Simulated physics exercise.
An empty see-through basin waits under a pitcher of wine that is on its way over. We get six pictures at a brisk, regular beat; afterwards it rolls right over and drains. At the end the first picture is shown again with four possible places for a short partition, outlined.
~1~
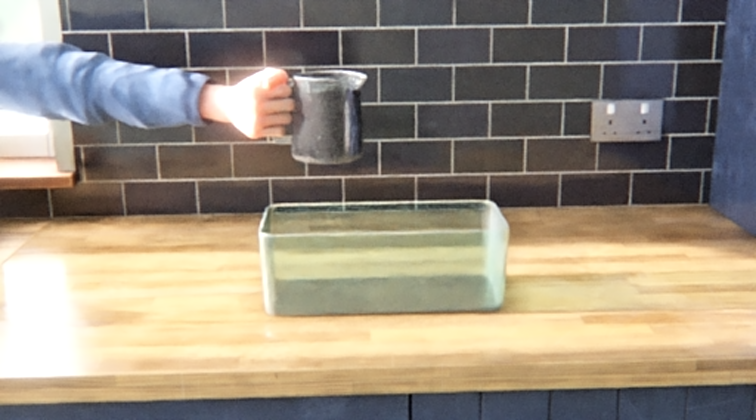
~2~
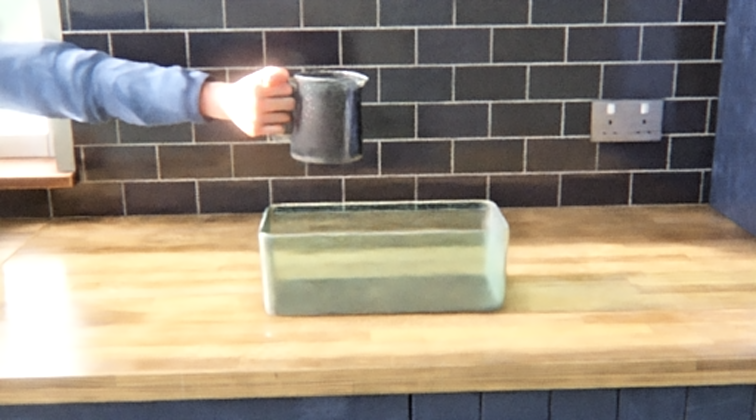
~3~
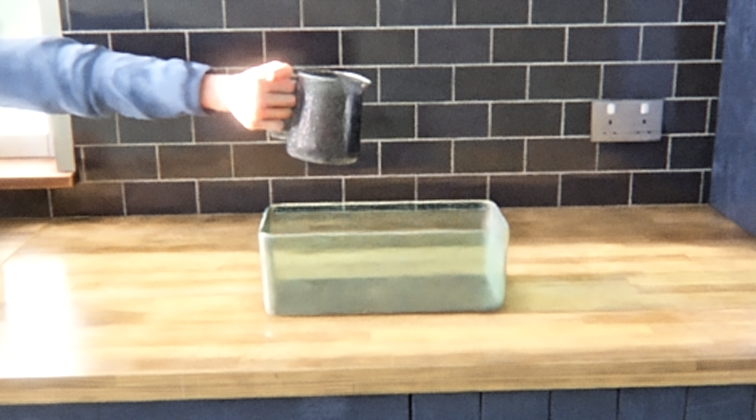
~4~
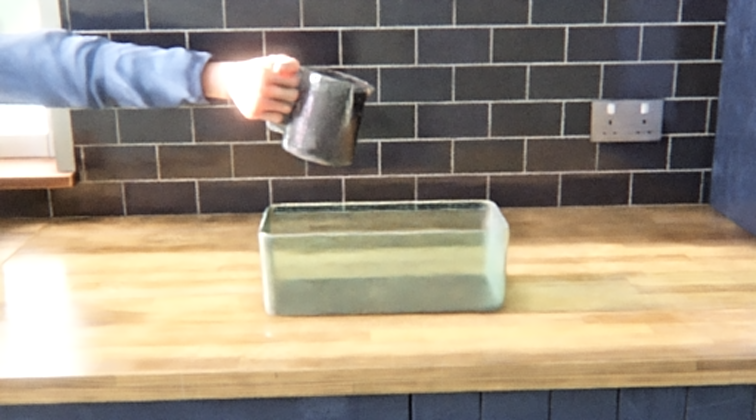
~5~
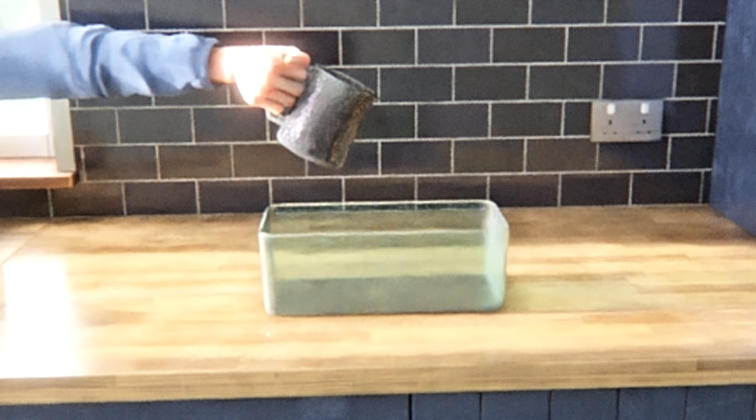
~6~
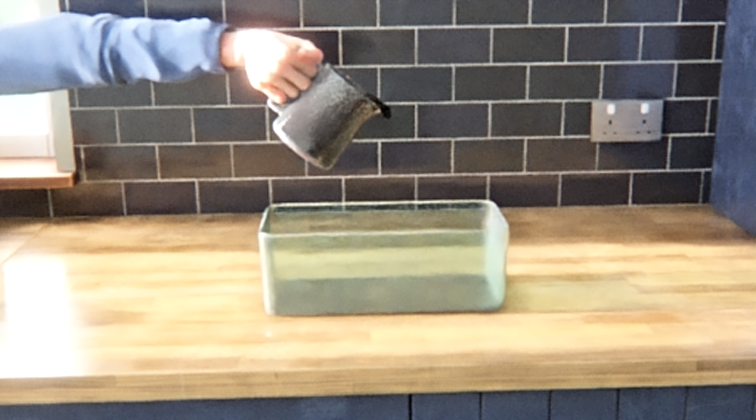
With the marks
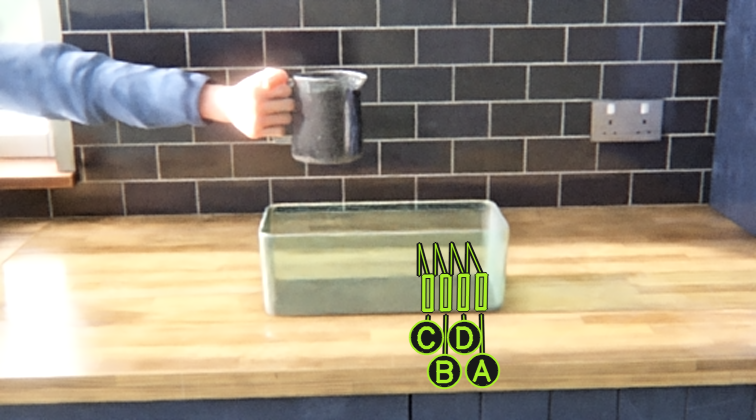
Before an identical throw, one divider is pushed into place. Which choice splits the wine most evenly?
The best position is C.
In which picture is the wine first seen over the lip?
In picture 6.
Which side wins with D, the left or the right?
The left one.
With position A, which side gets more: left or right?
The left one.
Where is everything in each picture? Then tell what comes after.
Upright, lip at (365, 77); basin from (266, 314) to (504, 308); nothing has left yet, in the first frame.
Upright, lip at (366, 78); nothing has left yet, in the second frame.
Tipped about 7°, lip at (369, 82); nothing has left yet, in the third frame.
Tipped about 16°, lip at (374, 88); nothing has left yet, in the fourth frame.
Tipped about 27°, lip at (378, 98); nothing has left yet, in the fifth frame.
Tipped about 40°, lip at (381, 110); wine is over the lip, down to (388, 116), in the sixth frame.
In lime, A at (481, 314); B at (445, 315); C at (428, 316); D at (463, 315).
Choosing A, about 95 % ends left of the wall and 3 % right of it.
Choosing B, about 89 % ends left of the wall and 7 % right of it; 4 % is lost outside.
Choosing C, about 49 % ends left of the wall and 50 % right of it.
Choosing D, about 92 % ends left of the wall and 5 % right of it; 3 % is lost outside.
